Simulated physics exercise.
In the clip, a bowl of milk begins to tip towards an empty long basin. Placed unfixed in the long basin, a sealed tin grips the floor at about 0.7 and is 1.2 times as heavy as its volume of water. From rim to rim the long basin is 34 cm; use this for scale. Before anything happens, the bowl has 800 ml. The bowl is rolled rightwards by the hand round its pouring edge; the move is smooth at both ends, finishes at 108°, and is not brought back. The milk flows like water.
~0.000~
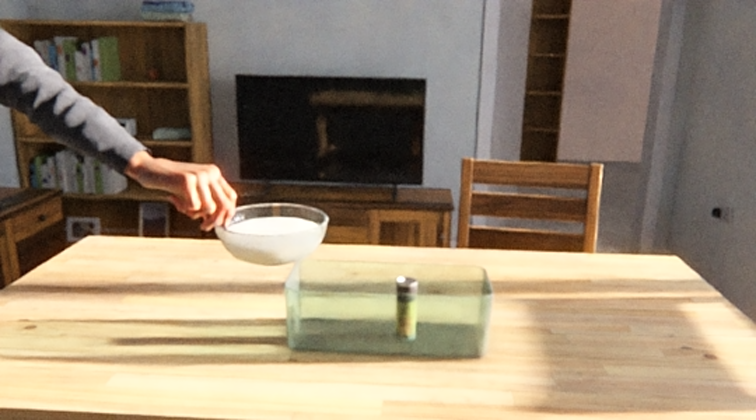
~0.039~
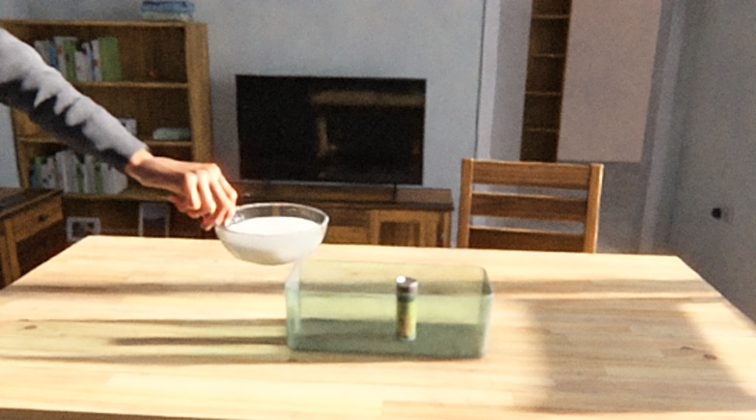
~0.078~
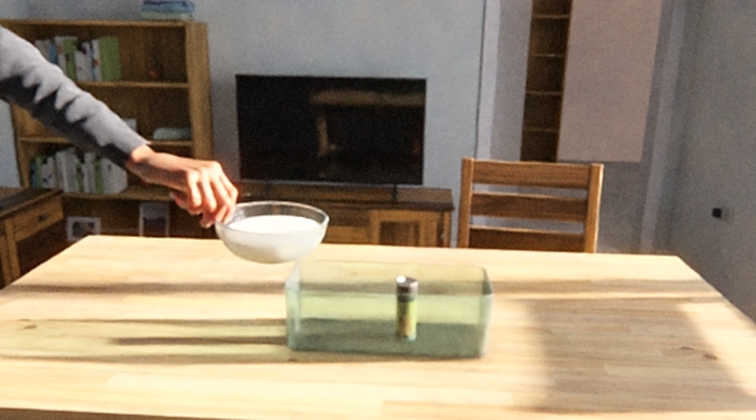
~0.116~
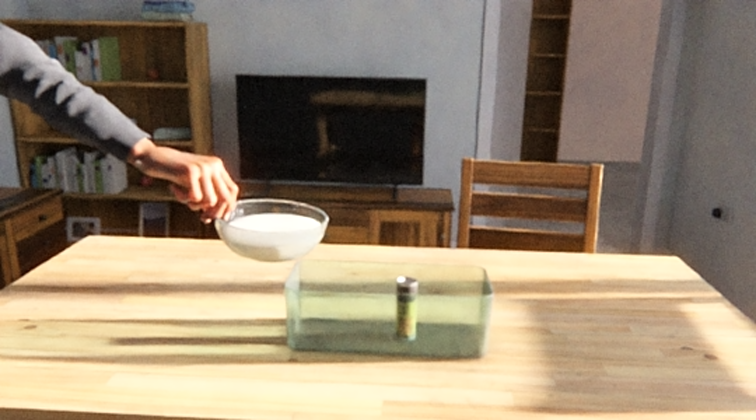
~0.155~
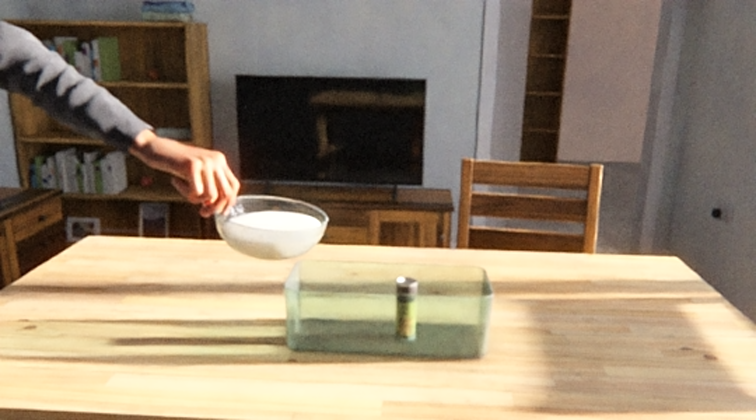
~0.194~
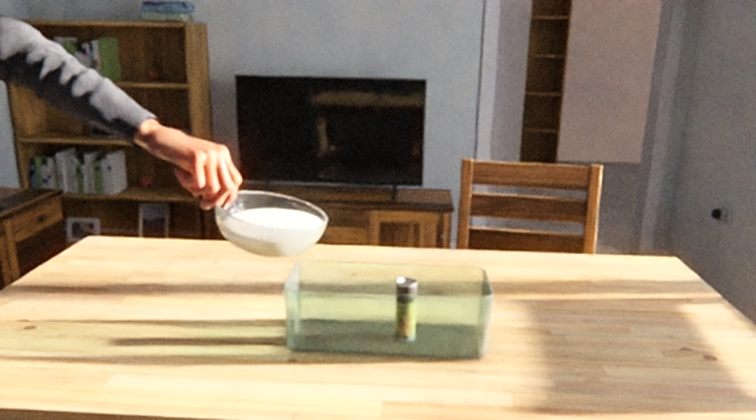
On a wooden table in a living room, a hand held a glass bowl of milk beside a clear basin with a small tin inside, then slowly tilted the bowl slightly to the right.
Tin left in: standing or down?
Down.
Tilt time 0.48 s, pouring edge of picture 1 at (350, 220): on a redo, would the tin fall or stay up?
Then it stays on its base.
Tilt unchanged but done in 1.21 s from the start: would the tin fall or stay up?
In that case the tin stays vertical.
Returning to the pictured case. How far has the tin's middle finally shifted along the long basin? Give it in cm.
Around 7.5 cm.
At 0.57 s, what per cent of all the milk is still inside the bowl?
Some 46 per cent.
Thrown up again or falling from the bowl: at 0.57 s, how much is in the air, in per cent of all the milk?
I'd say close to 46 per cent.
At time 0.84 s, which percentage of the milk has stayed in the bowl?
Roughly 0 percent remains.
By 0.57 s the tilt is 71° and 46 per cent is still to pour; the tin stands where it began.
By 0.84 s the tilt is 105° and 0 per cent is still to pour; the tin leans 10°.
By 1.13 s the tilt is 108° and 0 per cent is still to pour; the tin leans 56°.
By 1.44 s the tilt is 108° and 0 per cent is still to pour; the tin lies on its side.
At rest the tin lies on its side.
